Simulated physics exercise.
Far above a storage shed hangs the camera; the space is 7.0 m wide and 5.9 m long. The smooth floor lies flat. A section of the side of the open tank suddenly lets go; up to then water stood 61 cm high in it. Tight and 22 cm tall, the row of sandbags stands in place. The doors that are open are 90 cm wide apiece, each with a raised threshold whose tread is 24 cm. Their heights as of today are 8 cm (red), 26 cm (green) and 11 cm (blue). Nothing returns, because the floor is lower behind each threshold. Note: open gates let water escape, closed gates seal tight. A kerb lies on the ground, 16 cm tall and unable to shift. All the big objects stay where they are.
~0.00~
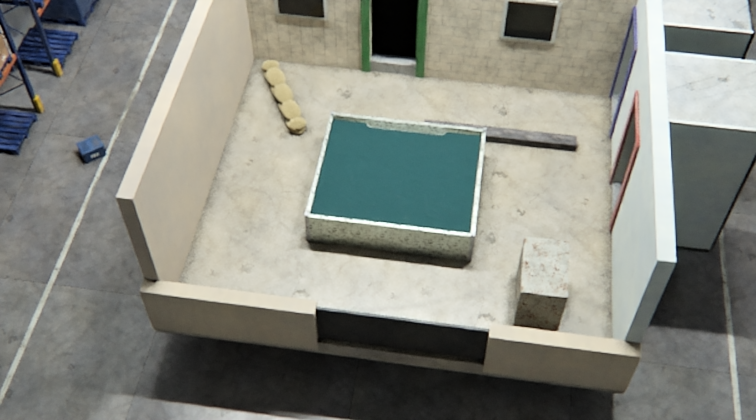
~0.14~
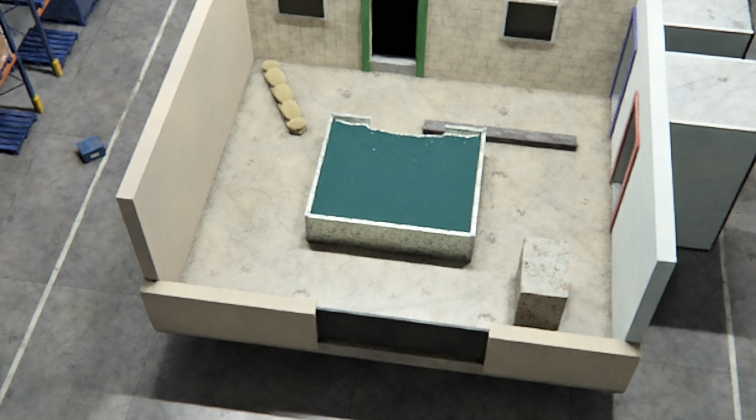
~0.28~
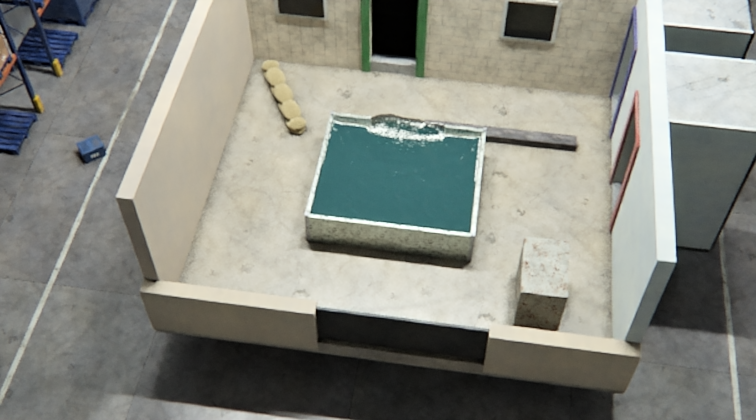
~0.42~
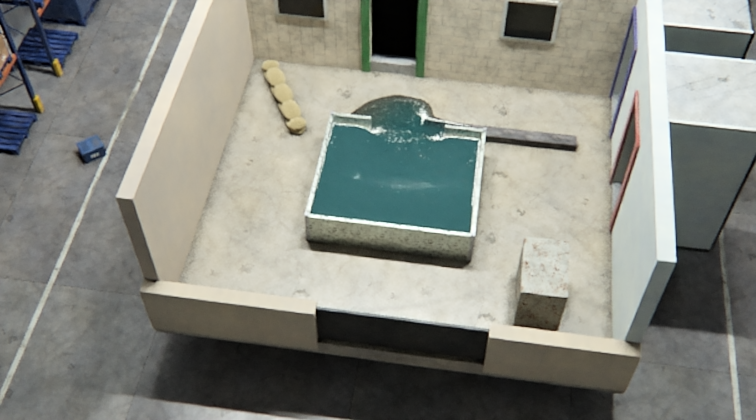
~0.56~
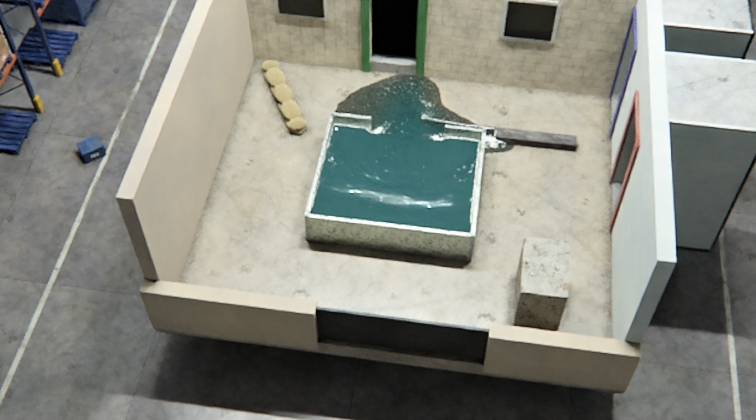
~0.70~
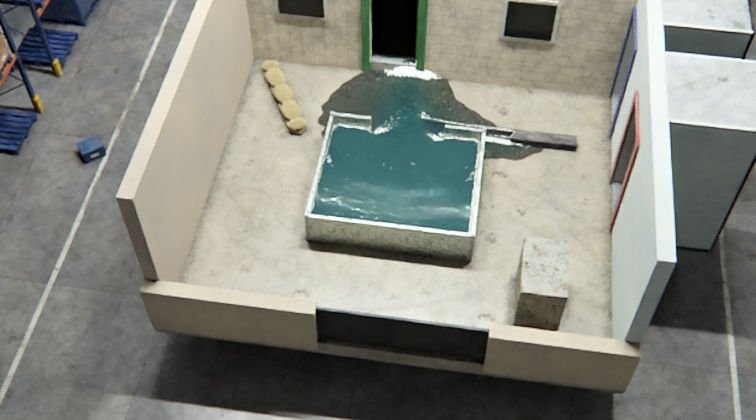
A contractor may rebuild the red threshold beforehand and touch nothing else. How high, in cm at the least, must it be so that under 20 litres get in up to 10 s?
It would need to be roughly 6.5 cm high.
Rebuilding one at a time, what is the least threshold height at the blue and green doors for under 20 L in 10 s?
Close to 19 cm (blue) and close to 34 cm (green).
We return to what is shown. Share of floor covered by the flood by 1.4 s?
20 %.
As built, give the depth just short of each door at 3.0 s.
Lab note, cm: Red 7; green 29; blue 22.
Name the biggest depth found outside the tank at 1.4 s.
Roughly 45 cm.
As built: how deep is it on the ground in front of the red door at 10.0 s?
8.0 cm.
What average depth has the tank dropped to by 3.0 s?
I'd put it at some 32 centimetres on average.
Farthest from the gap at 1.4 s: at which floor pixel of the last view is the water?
The farthest wet point is roughly at (604, 171) in the last view.
After 1.4 s water covers 20 % of the floor, deepest (45 cm) near (426, 137); it has not reached the red door.
After 3.0 s water covers 40 % of the floor, deepest (35 cm) near (285, 79); 7 cm at the red door, 0 litres in over its 8 cm threshold.
After 10.0 s water covers 95 % of the floor, deepest (14 cm) near (285, 79); 8 cm at the red door, 6 litres in over its 8 cm threshold.
At the red door as built, the water arrived by 1.8 s and peaked near 10 cm at 6.4 s.
Run again over the same 10 s with other heights there, 31 litres in over 5.5 cm, 9 litres over 7.5 cm. The limit of 20 litres is kept from about 6.5 cm up.
